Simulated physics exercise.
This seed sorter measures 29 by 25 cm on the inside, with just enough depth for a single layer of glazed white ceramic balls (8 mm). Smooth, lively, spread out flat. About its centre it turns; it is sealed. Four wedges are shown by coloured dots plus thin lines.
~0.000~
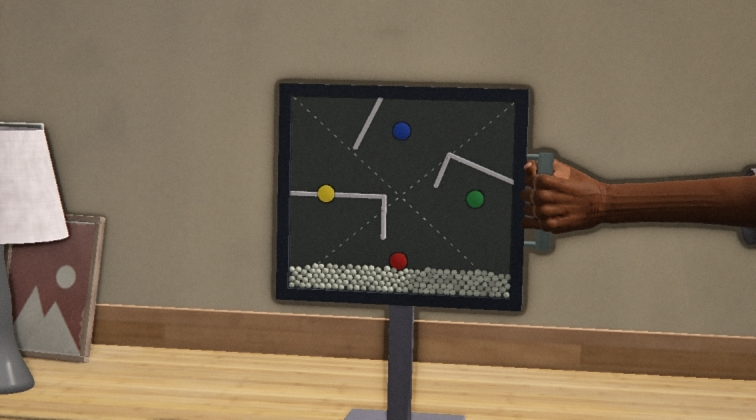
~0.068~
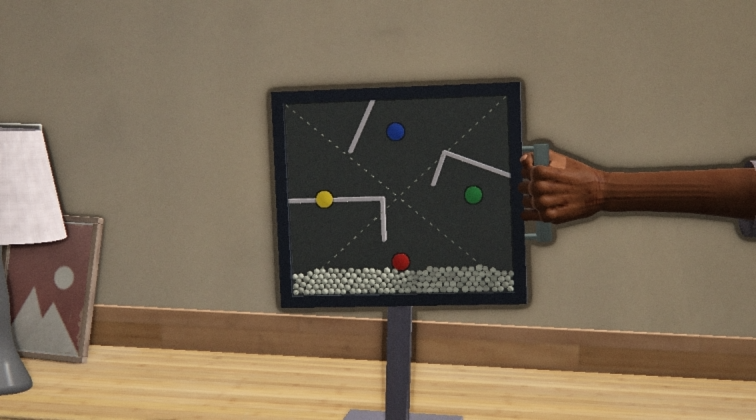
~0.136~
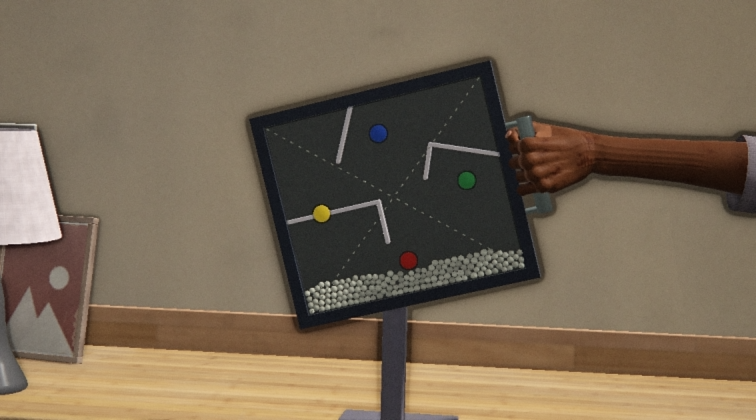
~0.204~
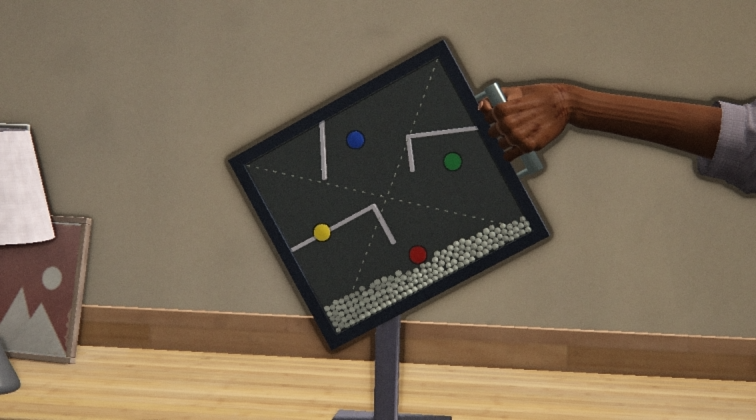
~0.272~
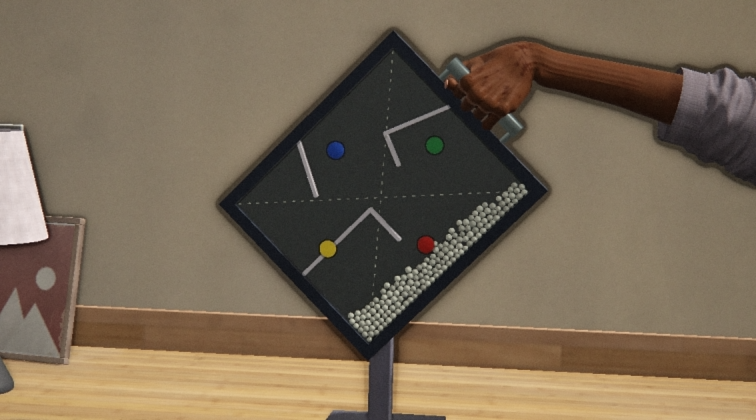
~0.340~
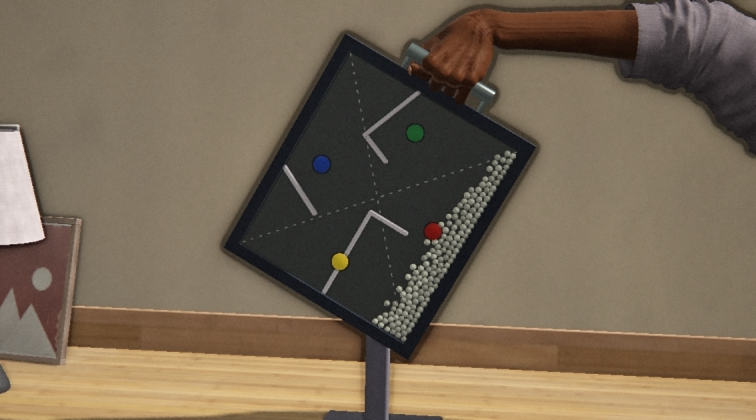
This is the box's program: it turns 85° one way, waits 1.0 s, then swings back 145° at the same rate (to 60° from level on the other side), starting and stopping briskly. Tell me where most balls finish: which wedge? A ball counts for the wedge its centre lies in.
Most balls finish in the wedge marked green.
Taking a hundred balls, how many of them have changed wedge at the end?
Estimate: Roughly 60 %.
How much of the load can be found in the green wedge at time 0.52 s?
Share: Some 0 %.
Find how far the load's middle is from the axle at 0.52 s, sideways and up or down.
8 cm right, 9 cm below.
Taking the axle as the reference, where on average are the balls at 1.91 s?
Offset: Approx. 9 cm left, 9 cm below.
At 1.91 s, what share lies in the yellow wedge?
65 %.
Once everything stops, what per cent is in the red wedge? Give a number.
I'd put it at close to 40 in a hundred.
After 0.52 s, it stands 85° anticlockwise; the balls' middle is 8 cm right of and 9 cm below the centre; red 60 %, yellow 40 %.
After 1.91 s, it stands 12° anticlockwise; the balls' middle is 9 cm left of and 9 cm below the centre; red 35 %, yellow 65 %.
After 2.30 s, it stands 60° clockwise; the balls' middle is 7 cm left of and 9 cm below the centre; red 80 %, green 20 %.
Settled by 3.1 s, it stands 60° clockwise; red 40 %, blue 0 %, green 60 %, yellow 0 %.
